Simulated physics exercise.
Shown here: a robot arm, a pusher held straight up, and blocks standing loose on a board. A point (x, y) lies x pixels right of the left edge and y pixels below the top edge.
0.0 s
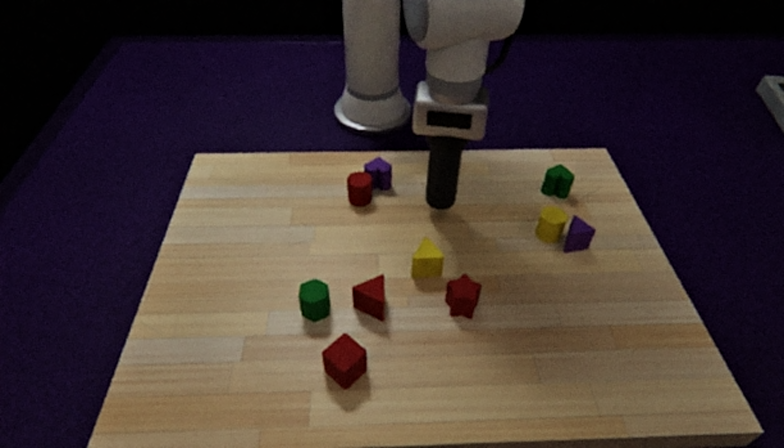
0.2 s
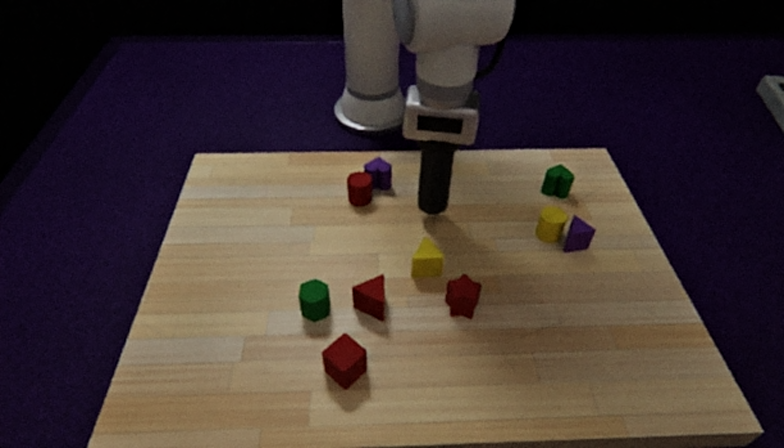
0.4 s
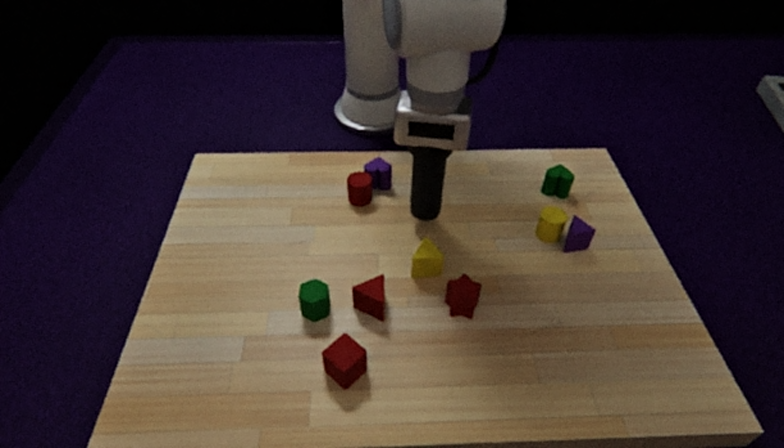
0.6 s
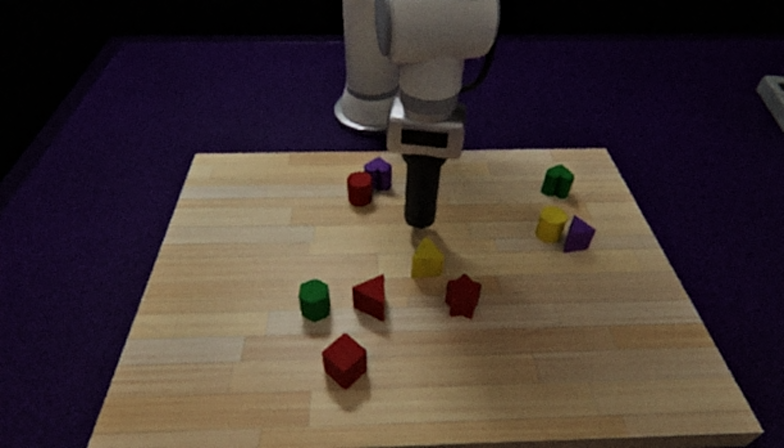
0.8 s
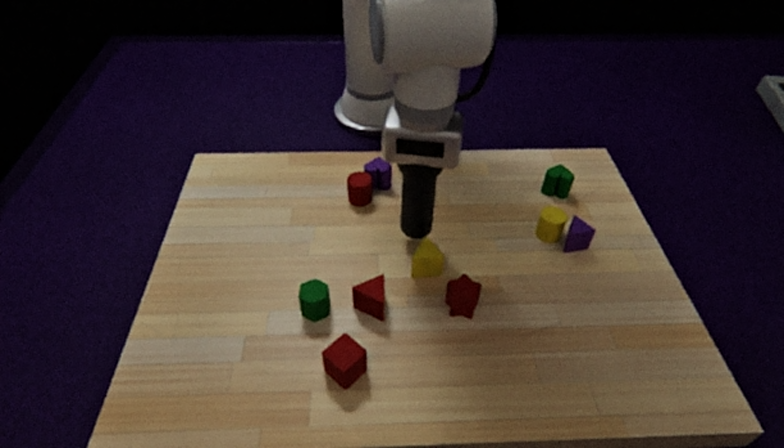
Robot arm holding a black upright pusher, moving it slightly left and nearer the viewer over a wooden board, the coloured blocks staying still.
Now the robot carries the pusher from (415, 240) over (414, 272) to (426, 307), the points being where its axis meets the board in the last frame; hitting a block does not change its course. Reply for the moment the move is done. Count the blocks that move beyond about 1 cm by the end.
There will be two blocks that move more than 1 cm.
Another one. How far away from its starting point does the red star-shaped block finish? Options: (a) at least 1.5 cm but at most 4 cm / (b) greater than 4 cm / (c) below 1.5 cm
a
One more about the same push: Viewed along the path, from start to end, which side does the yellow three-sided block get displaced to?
It will end up to the left.
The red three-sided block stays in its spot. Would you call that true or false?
That claim is true.
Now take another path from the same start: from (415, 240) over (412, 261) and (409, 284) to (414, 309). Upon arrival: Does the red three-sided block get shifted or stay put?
The red three-sided block will stay where it stands.
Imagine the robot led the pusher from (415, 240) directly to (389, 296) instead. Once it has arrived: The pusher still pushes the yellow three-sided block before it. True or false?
The claim does not hold.
What follows on the original path. One third of the way, pusher at (414, 249); yellow three-sided block at (433, 257), turned 20° clockwise.
Two thirds of the way, pusher at (418, 273); yellow three-sided block at (444, 277); red star-shaped block at (470, 291).
At the end, pusher at (427, 296); red three-sided block still; yellow three-sided block at (457, 290), turned 30° anticlockwise; red star-shaped block at (484, 300), turned 15° anticlockwise.
